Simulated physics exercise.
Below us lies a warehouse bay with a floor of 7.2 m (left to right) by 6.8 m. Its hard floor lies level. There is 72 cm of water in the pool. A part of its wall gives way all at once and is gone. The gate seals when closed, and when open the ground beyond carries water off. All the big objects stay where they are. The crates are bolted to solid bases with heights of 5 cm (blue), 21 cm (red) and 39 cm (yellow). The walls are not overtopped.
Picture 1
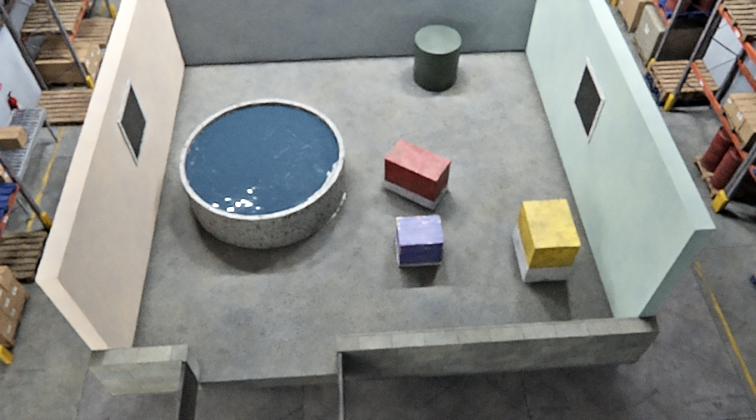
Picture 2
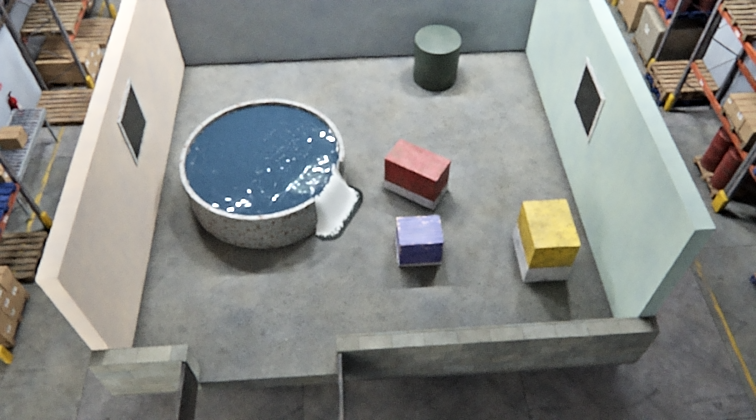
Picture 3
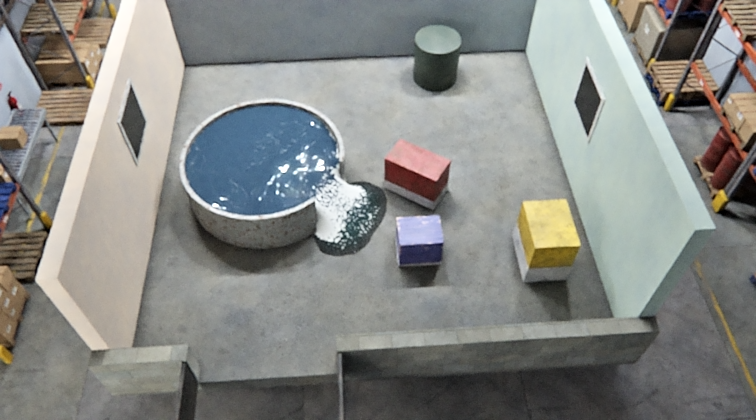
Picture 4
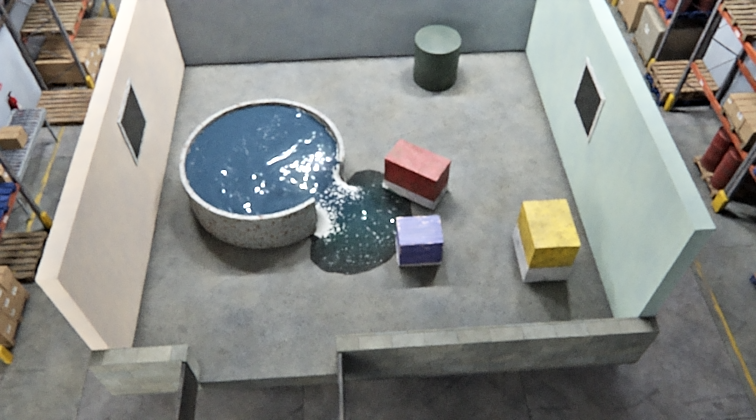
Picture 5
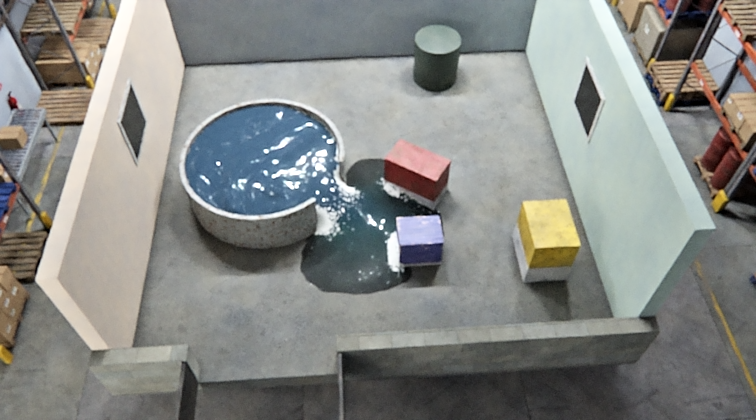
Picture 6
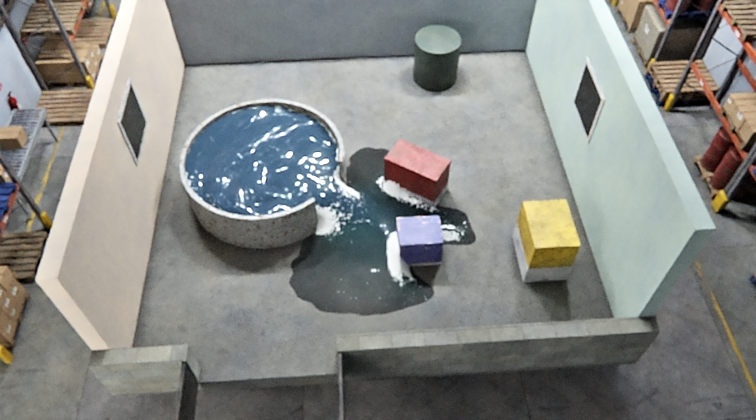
Water burst through the right side of a round pool's wall and spread across the grey floor in a dark puddle, reaching the red and purple blocks, foaming against them and flowing between them.
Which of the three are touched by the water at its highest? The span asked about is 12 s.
One by one: The blue crate is wetted; the red crate gets wet; the yellow crate stays dry.
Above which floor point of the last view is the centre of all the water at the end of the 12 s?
Around (365, 181).
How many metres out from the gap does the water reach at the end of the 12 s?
About 5.8 m.
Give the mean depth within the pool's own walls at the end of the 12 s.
About 13 cm.
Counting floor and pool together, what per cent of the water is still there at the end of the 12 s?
Some 92 per cent remains.
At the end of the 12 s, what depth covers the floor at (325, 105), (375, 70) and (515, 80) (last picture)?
In that order: 7, 3 and 12 cm.
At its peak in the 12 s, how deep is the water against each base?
Peaks in cm: Blue 36, red 28, yellow 25.
A moment later water covers 20 % of the floor and is deepest (40 cm) near (391, 243); blue plinth reached, red plinth reached, yellow plinth reached.
Soon after water covers 35 % of the floor and is deepest (43 cm) near (421, 224); blue plinth reached, red plinth reached, yellow plinth reached.
Next water covers 50 % of the floor and is deepest (32 cm) near (619, 340); blue plinth reached, red plinth reached, yellow plinth reached.
Later on water covers 80 % of the floor and is deepest (20 cm) near (504, 67); blue plinth reached, red plinth reached, yellow plinth reached.
At the end water covers 100 % of the floor and is deepest (12 cm) near (465, 86); highest at the blue plinth 36 cm, highest at the red plinth 28 cm, highest at the yellow plinth 25 cm.
